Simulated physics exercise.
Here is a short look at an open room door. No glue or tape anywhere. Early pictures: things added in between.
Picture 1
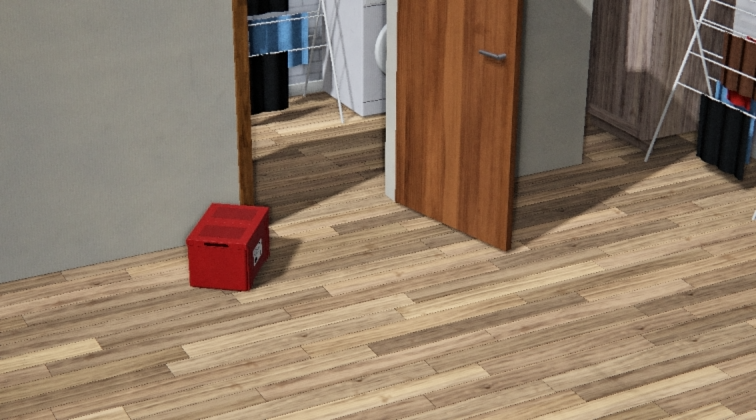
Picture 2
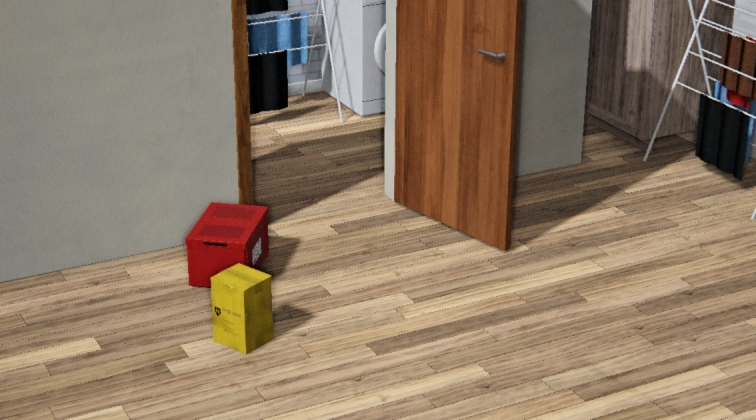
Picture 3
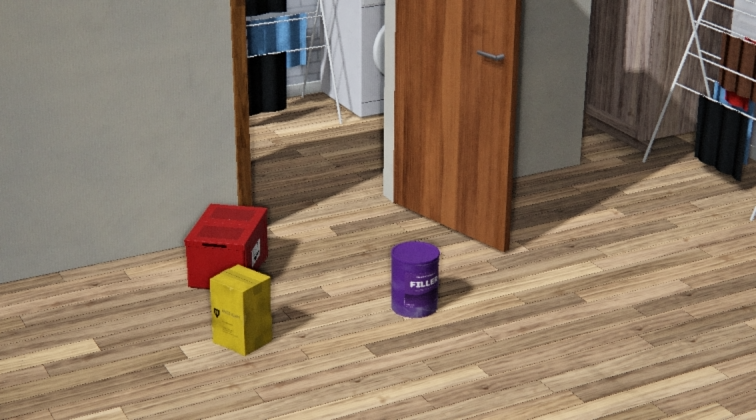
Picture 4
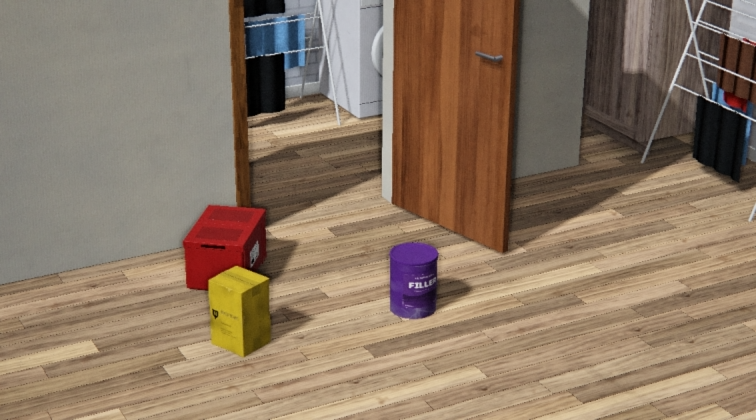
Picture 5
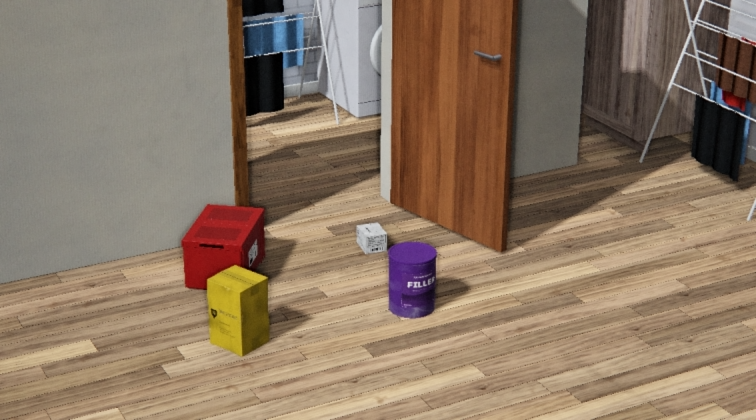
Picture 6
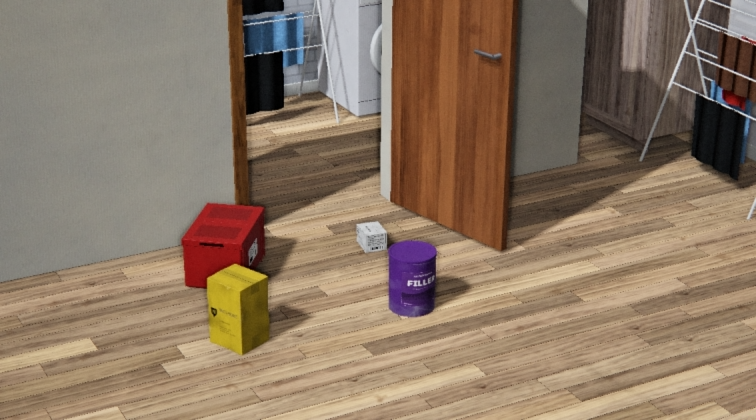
In a room with a wooden floor, a door stood open and still near a red tote, and a yellow box, then a purple pail, and then a small white box appeared on the floor.
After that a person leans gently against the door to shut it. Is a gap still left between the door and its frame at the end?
The door will fit snugly into its frame.
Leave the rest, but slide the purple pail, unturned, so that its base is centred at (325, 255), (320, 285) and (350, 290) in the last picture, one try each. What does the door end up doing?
Case one: Gets held up; case two: Swings all the way; case three: Swings all the way.
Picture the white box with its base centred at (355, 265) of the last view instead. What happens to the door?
What you'd see next is that it is halted early.
Then, 1.20 s after the last picture, door 46° open; white box slid about its own width near (350, 234).
Then, 1.60 s after the last picture, door 19° open; white box slid well along near (307, 223).
At rest, door 0° open; moved from the start, white box; the other 3 in place. Seen from the same camera at the end, white box near (285, 208).
